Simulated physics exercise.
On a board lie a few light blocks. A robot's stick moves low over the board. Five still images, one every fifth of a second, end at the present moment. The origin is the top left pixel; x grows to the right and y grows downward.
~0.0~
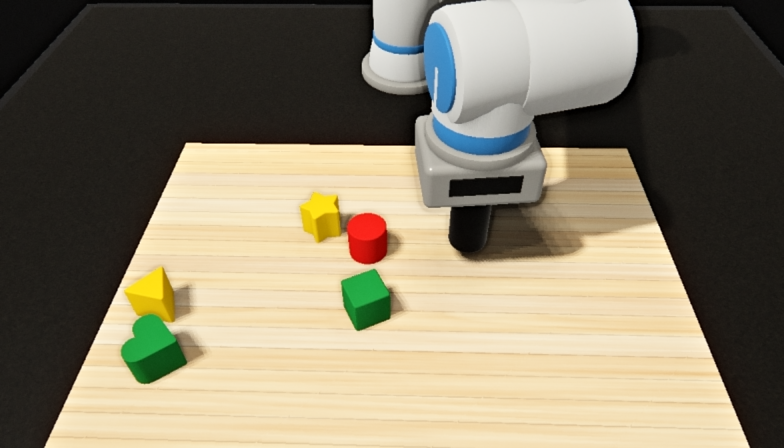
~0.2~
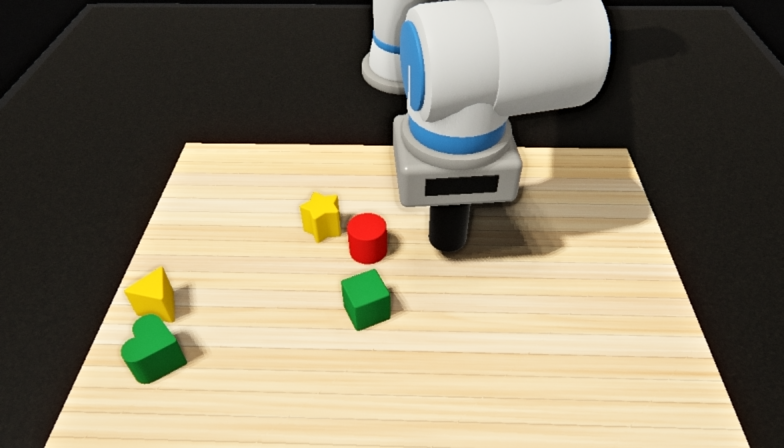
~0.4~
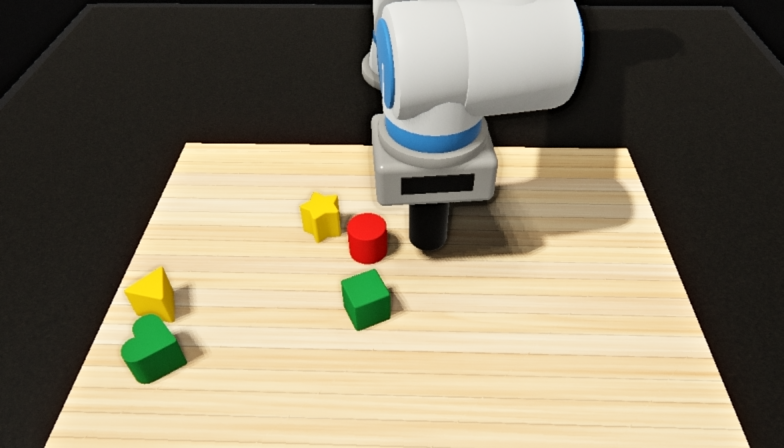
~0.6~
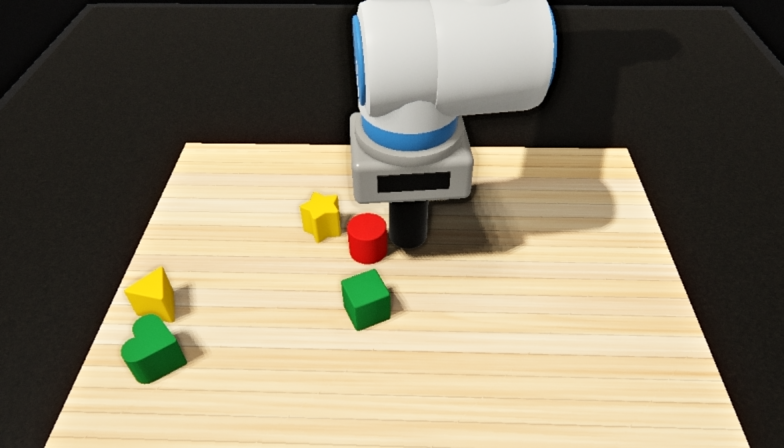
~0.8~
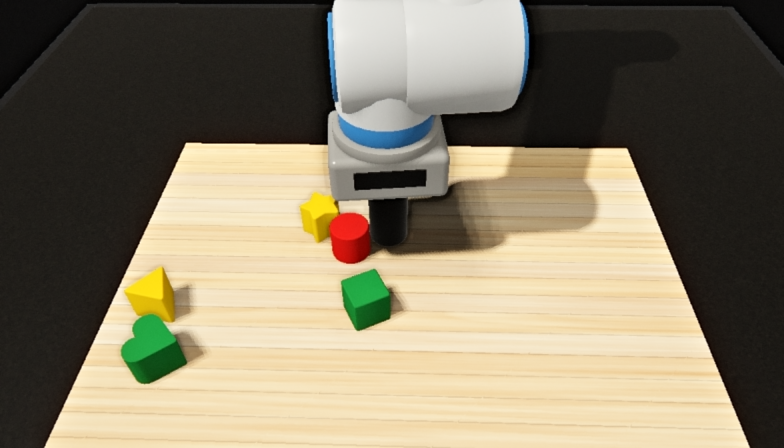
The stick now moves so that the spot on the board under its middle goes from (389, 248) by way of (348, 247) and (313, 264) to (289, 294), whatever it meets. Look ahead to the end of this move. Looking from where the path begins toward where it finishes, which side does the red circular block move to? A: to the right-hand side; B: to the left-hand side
Letter A.
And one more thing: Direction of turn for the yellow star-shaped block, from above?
Rotation: Clockwise.
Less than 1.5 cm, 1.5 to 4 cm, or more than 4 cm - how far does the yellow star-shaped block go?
Once the path ends, it will sit under 1.5 cm from where it is now.
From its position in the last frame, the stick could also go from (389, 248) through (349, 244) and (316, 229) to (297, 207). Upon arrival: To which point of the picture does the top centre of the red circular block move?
The middle of the upper face of the red circular block will lie at about (288, 228) in the picture.
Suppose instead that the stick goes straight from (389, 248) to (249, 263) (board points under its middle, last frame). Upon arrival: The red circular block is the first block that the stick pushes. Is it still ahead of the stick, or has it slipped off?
I'd say the red circular block is still out in front of the stick at the end.
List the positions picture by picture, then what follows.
Stick's lower end (467, 240); yellow star-shaped block (321, 204); red circular block (367, 225); green square block (365, 287), in the first frame.
Stick (447, 240); blocks still, in the second frame.
Stick (427, 239); blocks still, in the third frame.
Stick (408, 237); blocks still, in the fourth frame.
Stick (389, 234); yellow star-shaped block (321, 204); red circular block (349, 225); green square block (365, 287), in the fifth frame.
On the path given first. One third of the way, stick (346, 234); yellow star-shaped block (316, 203), turned 20° clockwise; red circular block (306, 229).
Two thirds of the way, stick (311, 251); yellow star-shaped block (312, 202), turned 35° clockwise; red circular block (269, 239).
At the end, stick (286, 281); yellow star-shaped block (312, 202), turned 35° clockwise; red circular block (260, 244); green square block still.
